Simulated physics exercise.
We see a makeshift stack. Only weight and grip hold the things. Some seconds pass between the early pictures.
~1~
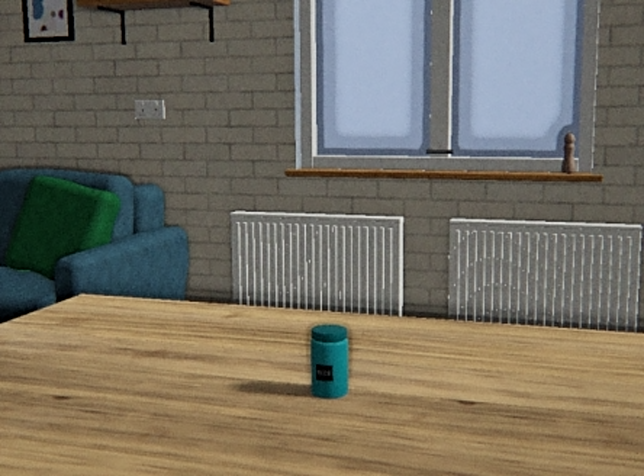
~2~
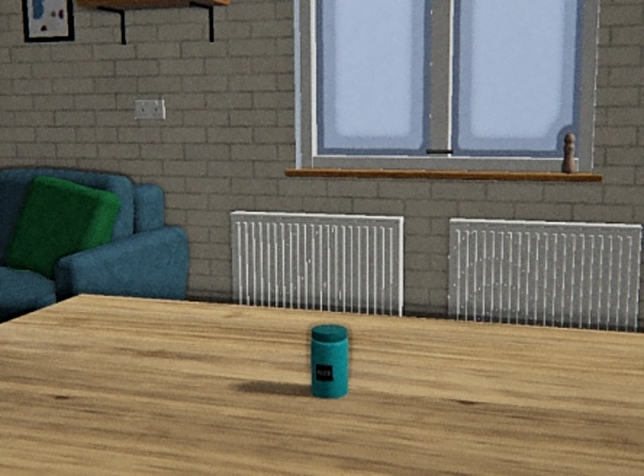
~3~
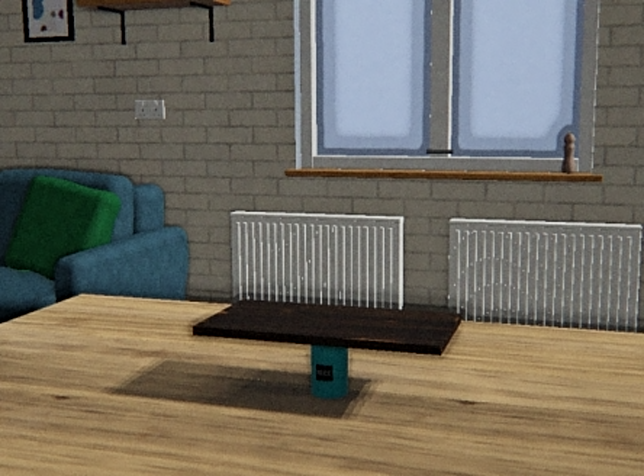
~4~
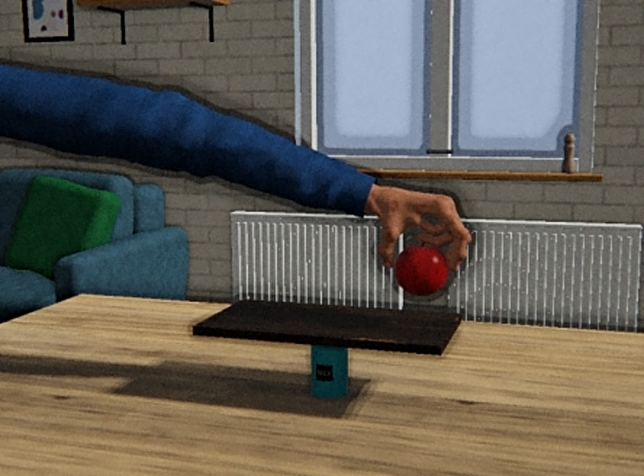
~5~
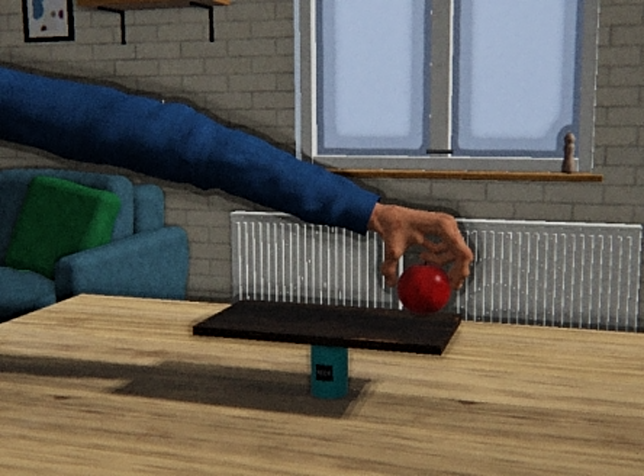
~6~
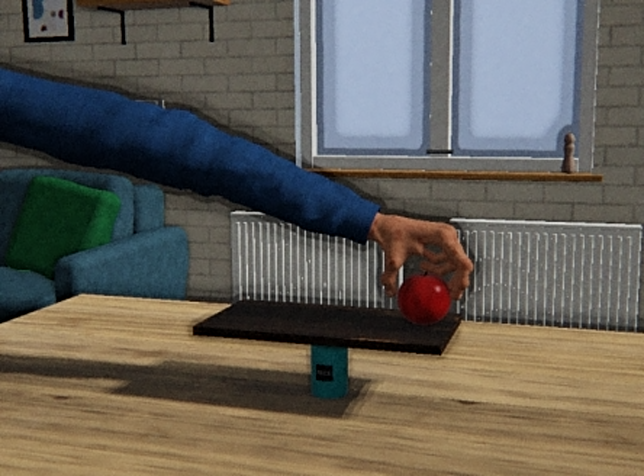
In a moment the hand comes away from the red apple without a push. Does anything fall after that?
As it turns out, it gives way.
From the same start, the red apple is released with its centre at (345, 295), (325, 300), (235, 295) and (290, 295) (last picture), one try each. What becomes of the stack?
First, it keeps its balance; second, it holds; third, it comes apart; fourth, it stays up.
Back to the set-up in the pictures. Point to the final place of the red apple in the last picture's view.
At about (474, 381).
Then, 0.50 s later than the last frame, red apple now fallen; black board tilted by 42°.
Then, 1.70 s later than the last frame, things are still on the move.
When it is over, fallen, red apple; left askew, turquoise shaker and black board. End places, in pixels of the last picture, red apple near (474, 381). The stack loses its balance.
